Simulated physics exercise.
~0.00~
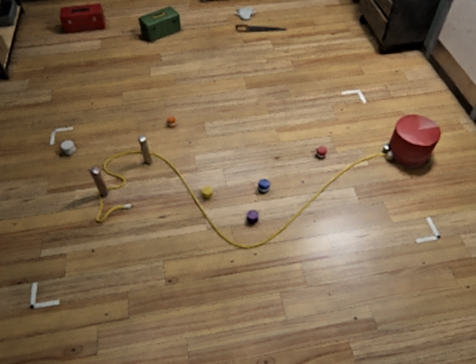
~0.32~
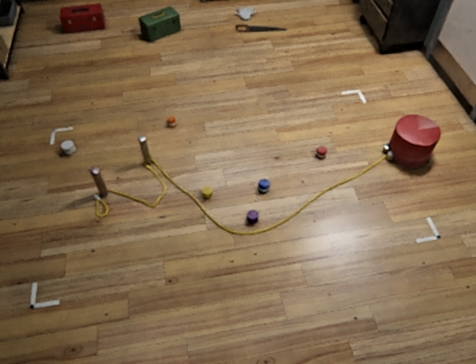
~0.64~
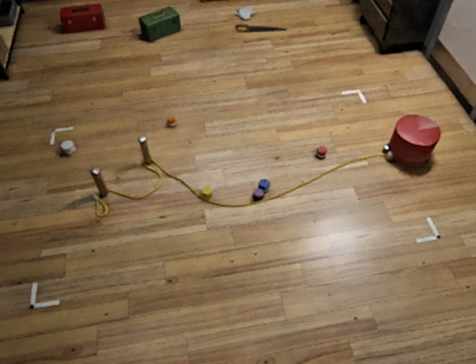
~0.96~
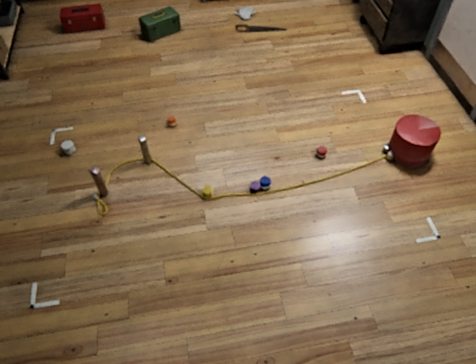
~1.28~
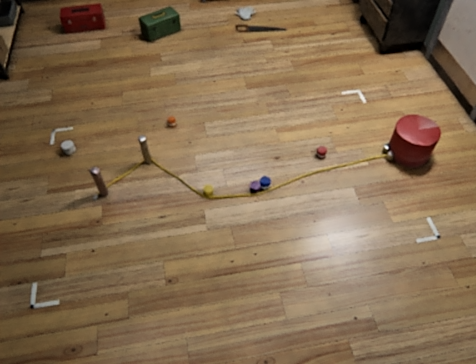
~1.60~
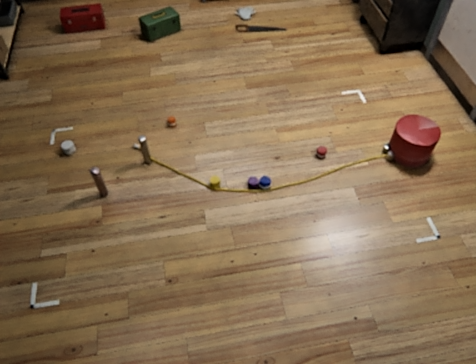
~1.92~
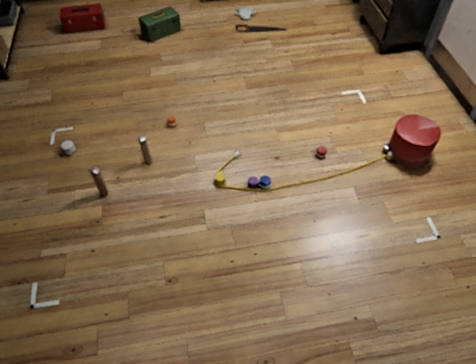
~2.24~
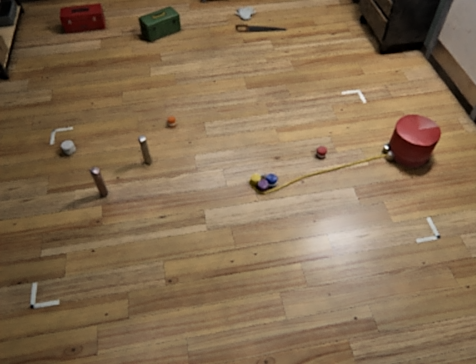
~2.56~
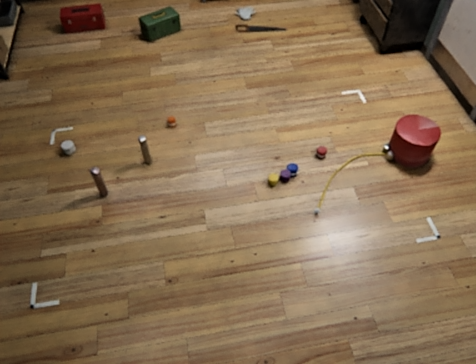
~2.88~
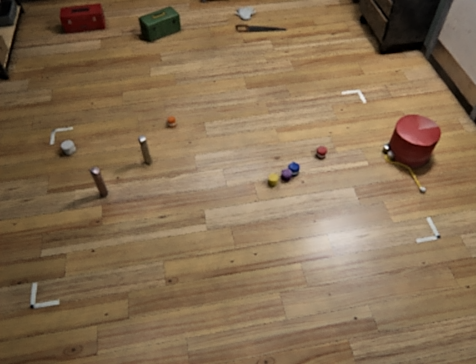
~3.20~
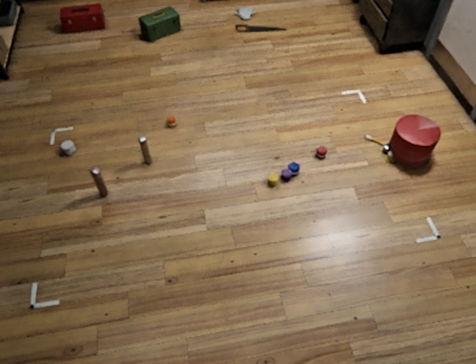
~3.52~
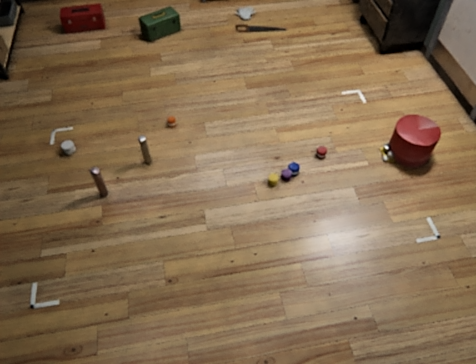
Workshop floor with a yellow lead reeling in to a red reel, sweeping purple, yellow and blue containers rightward before almost disappearing.
